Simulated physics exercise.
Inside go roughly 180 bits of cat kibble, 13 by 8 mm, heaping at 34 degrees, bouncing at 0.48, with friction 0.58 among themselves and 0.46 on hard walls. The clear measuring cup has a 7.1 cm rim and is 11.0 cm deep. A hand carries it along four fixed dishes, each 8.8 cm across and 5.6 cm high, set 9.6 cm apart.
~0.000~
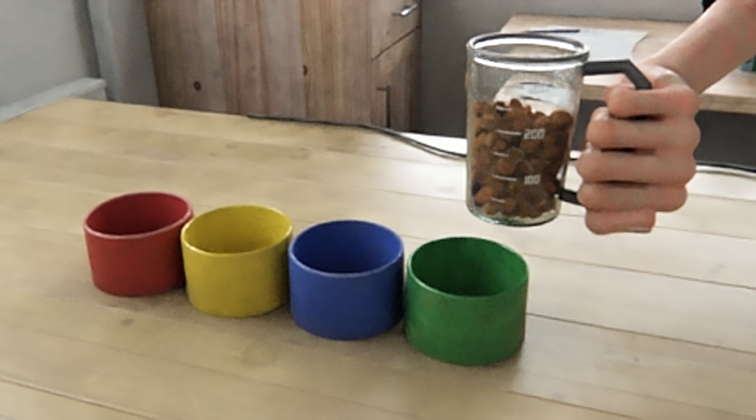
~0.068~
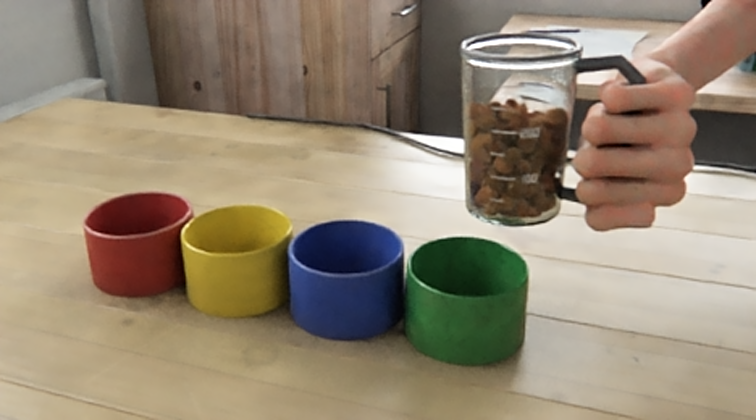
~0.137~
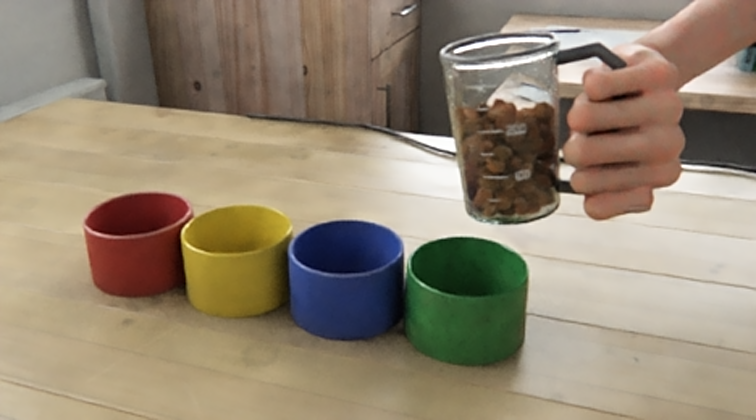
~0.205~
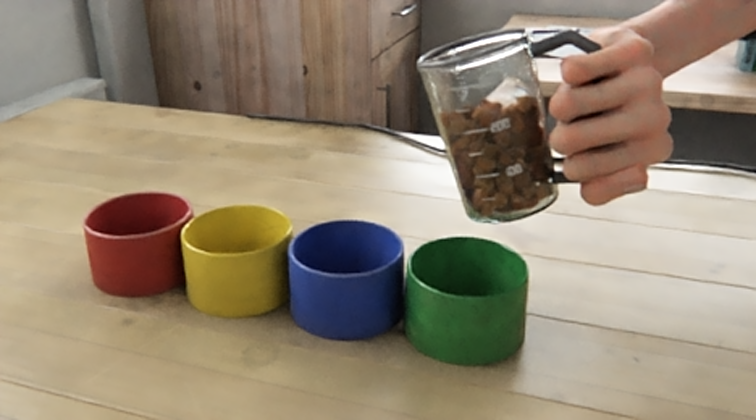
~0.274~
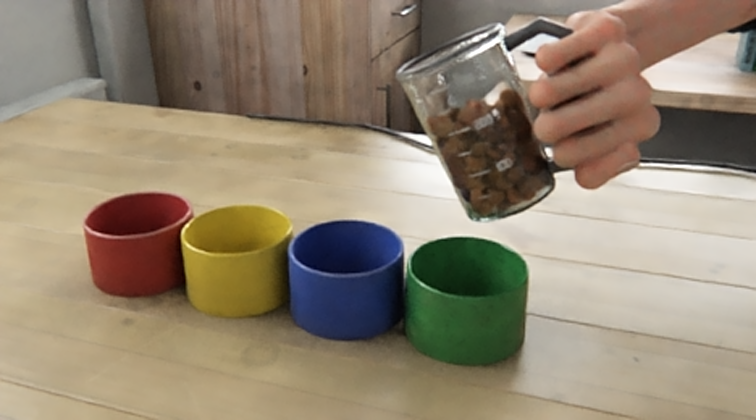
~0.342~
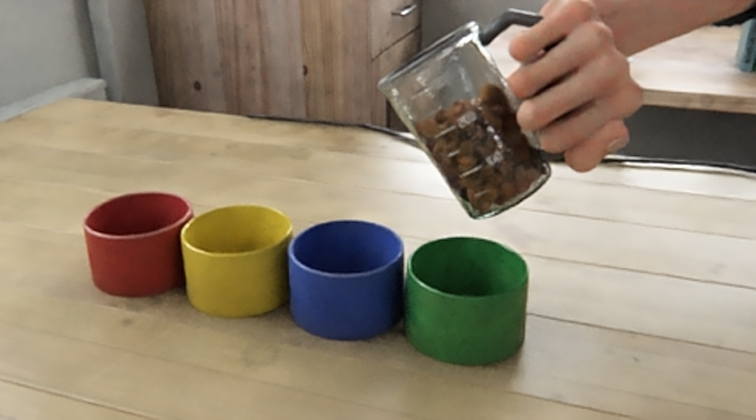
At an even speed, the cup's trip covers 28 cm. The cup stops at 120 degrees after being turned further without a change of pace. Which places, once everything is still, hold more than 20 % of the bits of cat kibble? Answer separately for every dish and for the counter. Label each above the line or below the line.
Red: Below the line; blue: Below the line; green: Below the line; yellow: Above the line; counter: Below the line.
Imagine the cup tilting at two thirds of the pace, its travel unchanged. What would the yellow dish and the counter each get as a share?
The yellow dish would get 30 and the counter 20.
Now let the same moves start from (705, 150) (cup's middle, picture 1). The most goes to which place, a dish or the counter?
I'd say blue collects the most.
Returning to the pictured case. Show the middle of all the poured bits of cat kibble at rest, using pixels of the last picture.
Look around (233, 258) in the last picture.
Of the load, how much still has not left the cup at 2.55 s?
Close to 0 per cent of the load, I'd guess.
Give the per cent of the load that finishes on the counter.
Some 5 in a hundred.
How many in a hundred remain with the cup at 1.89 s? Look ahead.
I'd put it at roughly 0 per cent.
After 1.27 s, tilt 120 degrees; cup holds 45 %, yellow 50 %.
Then, at 1.89 s, tilt 120 degrees; cup holds 0 %, yellow 95 %.
After 2.55 s, tilt 120 degrees; cup holds 0 %, yellow 95 %.
At rest (2.8 s), red 0 %, blue 0 %, green 0 %, yellow 95 %, counter 5 %.
